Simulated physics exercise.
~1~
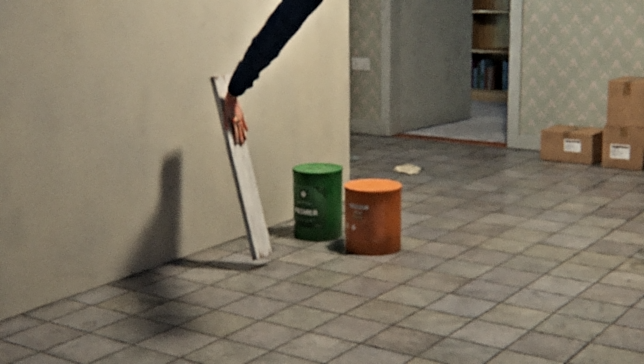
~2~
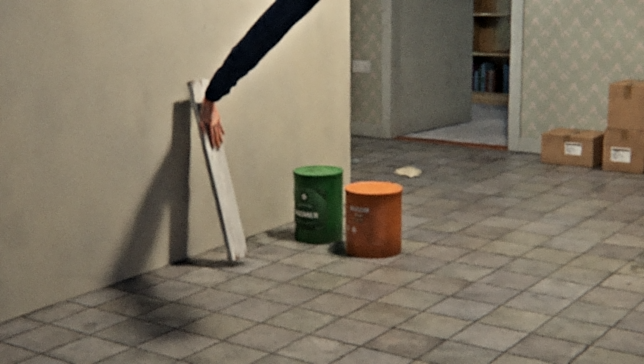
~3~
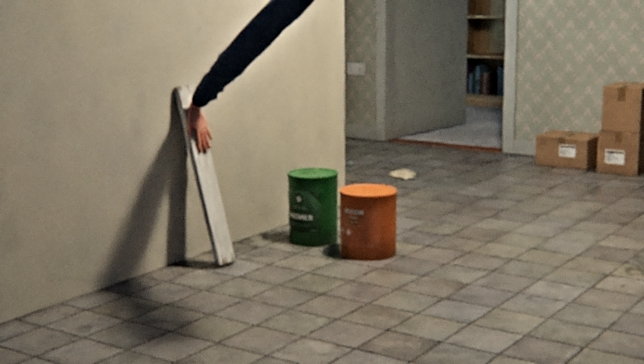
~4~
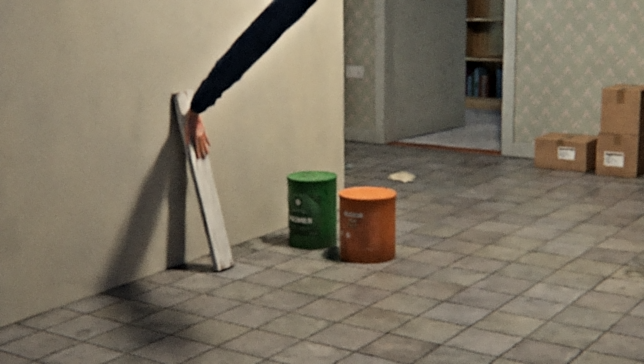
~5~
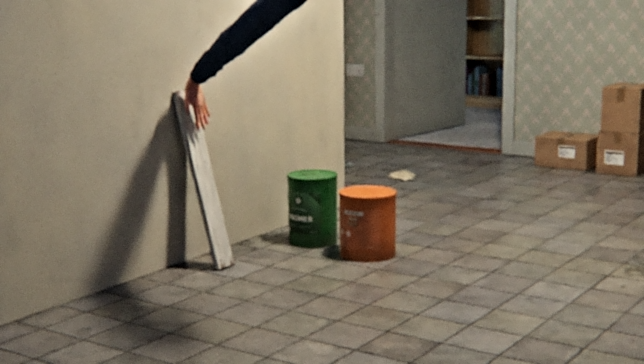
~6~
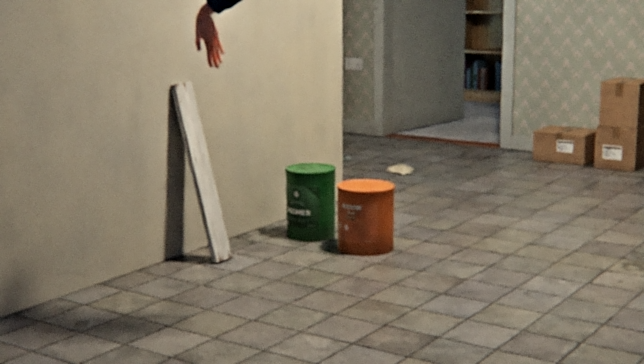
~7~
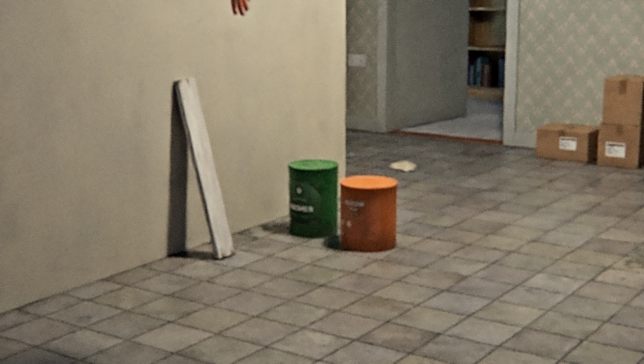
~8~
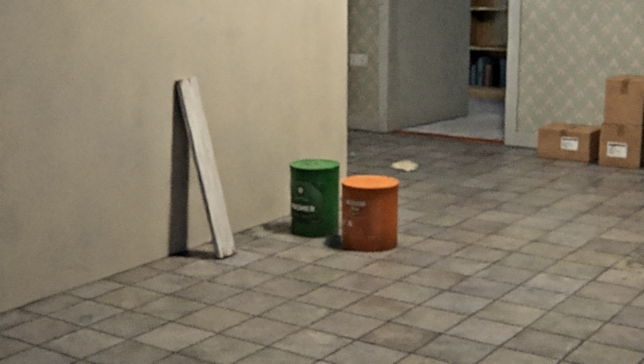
A white plank, held upright at a slant by a hand in a dark sleeve, is moved left toward a plain beige wall in a room with a grey tiled floor, seen from a slightly swaying handheld view. Right of it stand a green pail and an orange pail, with cardboard boxes at the far right and an open doorway behind. The hand settles the plank against the wall, its foot on the tiles. The fingers then let go, and the hand draws up out of sight. The plank stays leaning, and both pails remain in place.
